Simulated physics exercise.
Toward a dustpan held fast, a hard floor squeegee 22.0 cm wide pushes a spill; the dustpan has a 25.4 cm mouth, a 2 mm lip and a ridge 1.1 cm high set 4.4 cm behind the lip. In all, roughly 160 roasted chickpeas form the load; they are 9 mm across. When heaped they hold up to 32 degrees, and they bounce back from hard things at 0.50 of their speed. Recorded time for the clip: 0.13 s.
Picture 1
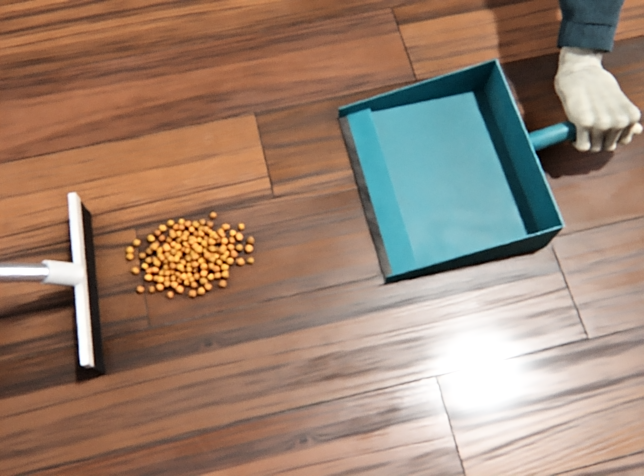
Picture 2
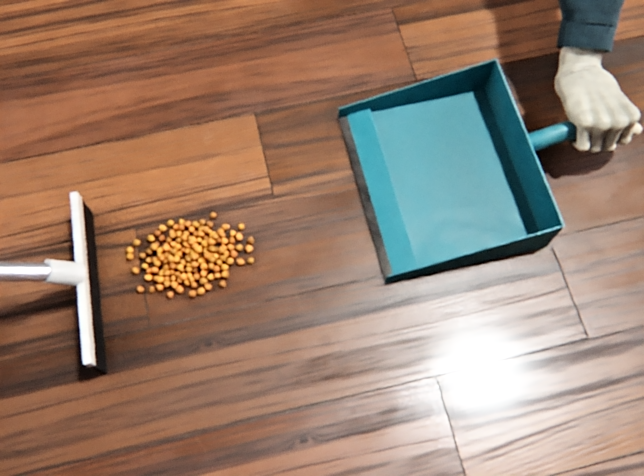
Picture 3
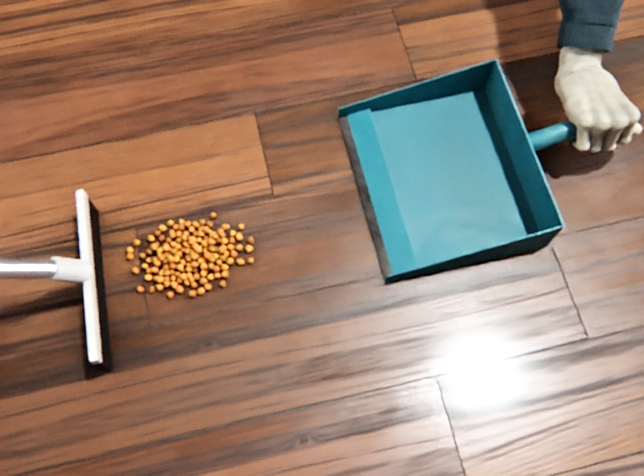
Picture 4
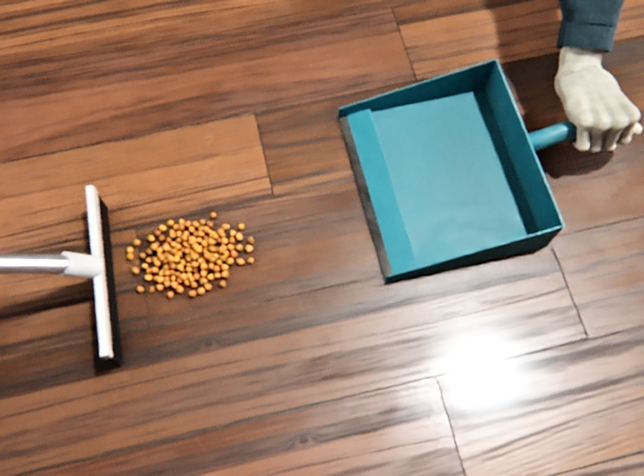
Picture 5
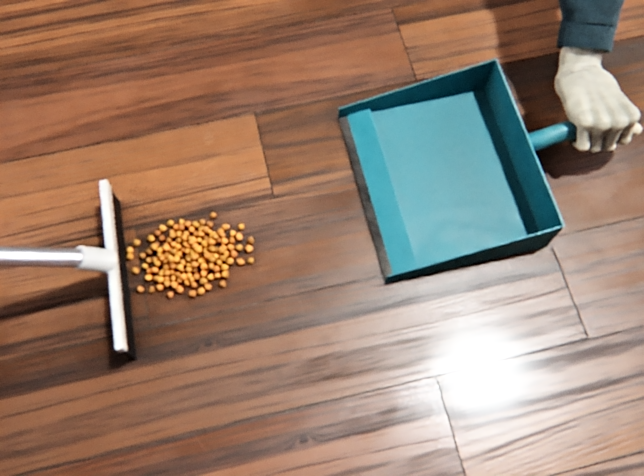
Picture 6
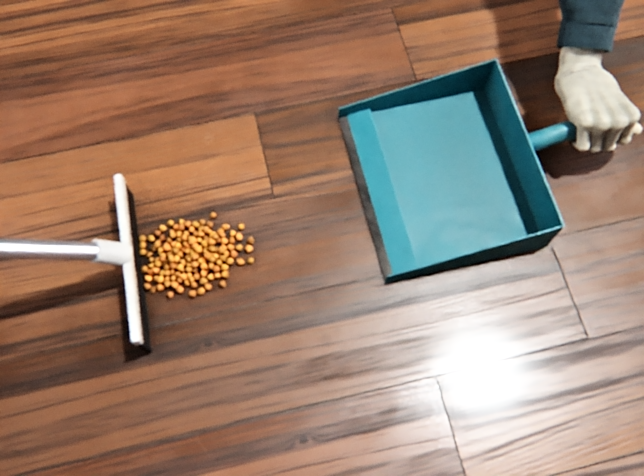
A white-and-black squeegee slid slowly rightward across the wooden floor until it met the near edge of a pile of small orange-brown balls, nudging a few, while a pale hand kept a teal dustpan still.
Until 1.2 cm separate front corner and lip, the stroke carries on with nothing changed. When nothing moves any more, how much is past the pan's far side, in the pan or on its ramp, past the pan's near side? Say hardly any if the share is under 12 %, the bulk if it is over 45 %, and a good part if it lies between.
My prediction: Far side: A tiny portion, pan: The main portion, near side: A tiny portion.
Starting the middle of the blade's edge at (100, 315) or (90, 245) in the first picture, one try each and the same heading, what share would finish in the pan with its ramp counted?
Close to 60 in a hundred, then close to 40 in a hundred.
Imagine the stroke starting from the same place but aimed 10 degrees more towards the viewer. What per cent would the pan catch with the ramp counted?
I'd expect close to 60 percent.
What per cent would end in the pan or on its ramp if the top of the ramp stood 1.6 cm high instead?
Near 55 per cent, then.
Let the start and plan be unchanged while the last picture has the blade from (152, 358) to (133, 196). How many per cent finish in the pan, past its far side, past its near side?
You'd see pan at 50, far at 5 and near at 15.
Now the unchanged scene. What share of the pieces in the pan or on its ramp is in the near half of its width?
Estimate: Close to 40 %.
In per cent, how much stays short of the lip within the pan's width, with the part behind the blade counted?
Some 35 per cent of them end up there.
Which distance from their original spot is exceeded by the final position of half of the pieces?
The figure is about 28 cm.
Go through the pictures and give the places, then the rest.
Blade from (88, 363) to (75, 200), moved 0.0 cm, 0 of the pieces shifted so far; middle of the pieces at (188, 257); pan at (452, 177), in the first frame.
Blade from (90, 362) to (77, 199), moved 0.3 cm, 0 of the pieces shifted so far; middle of the pieces at (188, 257), in the second frame.
Blade from (96, 359) to (83, 197), moved 1.0 cm, 0 of the pieces shifted so far; middle of the pieces at (188, 257), in the third frame.
Blade from (107, 354) to (93, 193), moved 2.3 cm, 0 of the pieces shifted so far; middle of the pieces at (188, 257), in the fourth frame.
Blade from (122, 348) to (106, 187), moved 4.1 cm, 0 of the pieces shifted so far; middle of the pieces at (188, 257), in the fifth frame.
Blade from (138, 341) to (121, 181), moved 6.0 cm, 9 of the pieces shifted so far; middle of the pieces at (188, 257); pan at (452, 177), in the sixth frame.
Then, 0.20 s after the last picture, middle of the blade 16 cm from the lip; 0 % over the lip, far side 0 %, near side 0 %.
Then, 0.34 s after the last picture, middle of the blade 6 cm from the lip; 0 % over the lip, far side 0 %, near side 5 %.
Then, 0.60 s after the last picture, middle of the blade 1 cm from the lip; 65 % over the lip, far side 0 %, near side 5 %.
In the end, far side 0 %, pan 60 %, near side 5 %, in front of the lip or behind the blade 35 %.
